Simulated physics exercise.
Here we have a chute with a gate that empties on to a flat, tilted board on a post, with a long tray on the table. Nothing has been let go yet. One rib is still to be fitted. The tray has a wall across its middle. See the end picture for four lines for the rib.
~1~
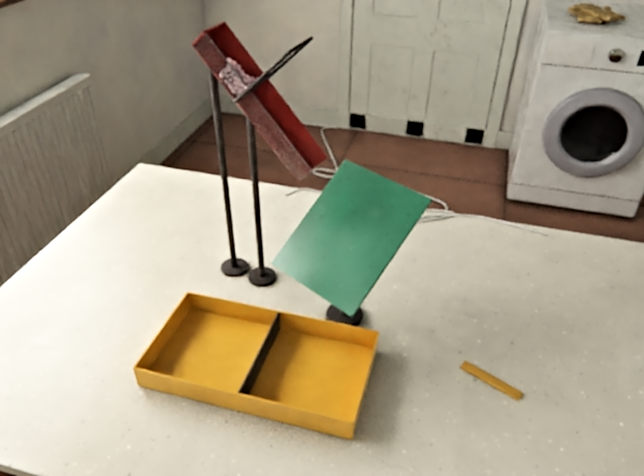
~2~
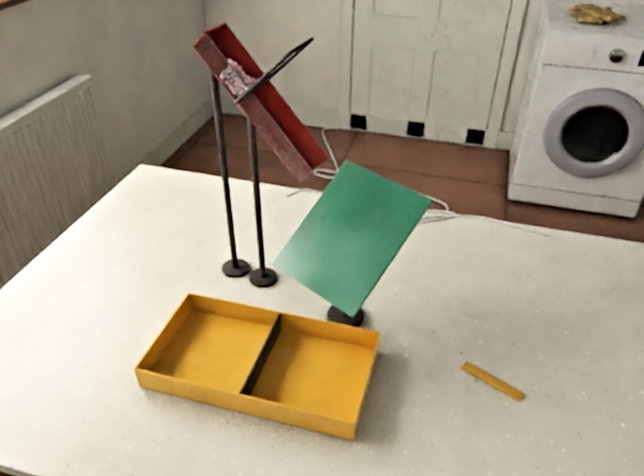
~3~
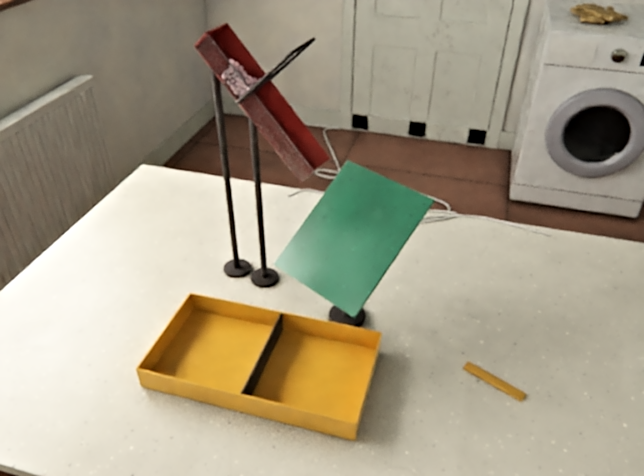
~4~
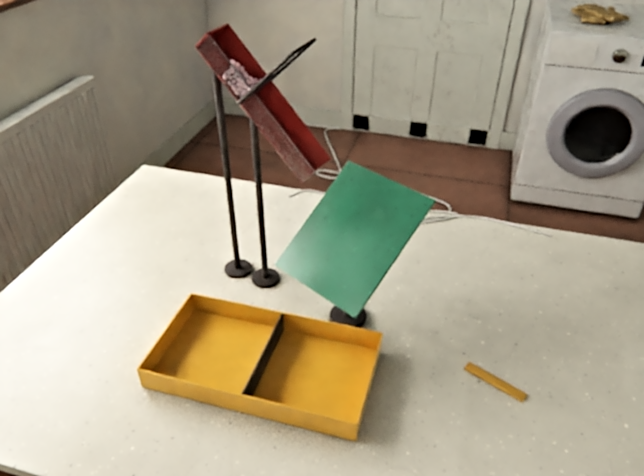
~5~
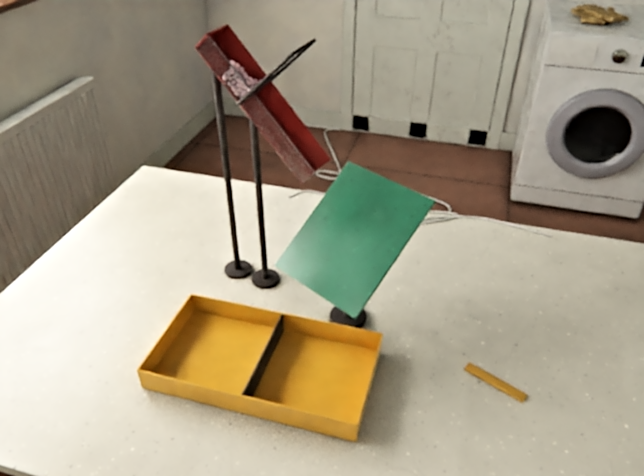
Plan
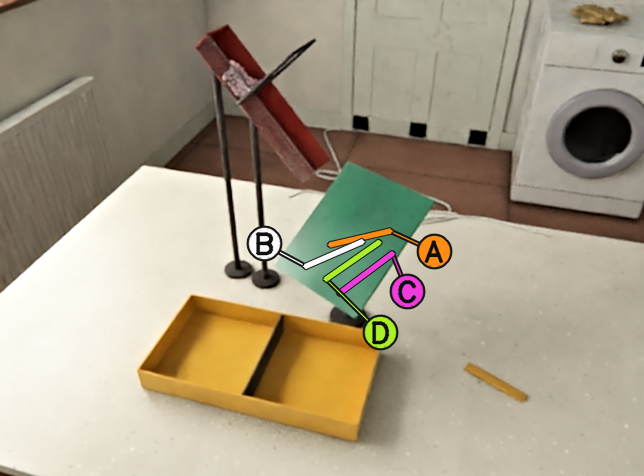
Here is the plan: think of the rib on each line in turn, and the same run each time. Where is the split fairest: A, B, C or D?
Use line D.
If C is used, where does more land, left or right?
Right.
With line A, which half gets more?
Left.
On the marked copy, line A from (390, 231) to (330, 244); line B from (362, 241) to (305, 266); line C from (392, 253) to (339, 293); line D from (378, 242) to (326, 279).
If A is chosen, of what is caught, the bulk in the left half, close to a quarter in the right.
If B is chosen, of what is caught, the bulk in the left half, a small share in the right.
If C is chosen, of what is caught, a small share in the left half, the bulk in the right.
If D is chosen, of what is caught, close to two thirds in the left half, close to a third in the right.
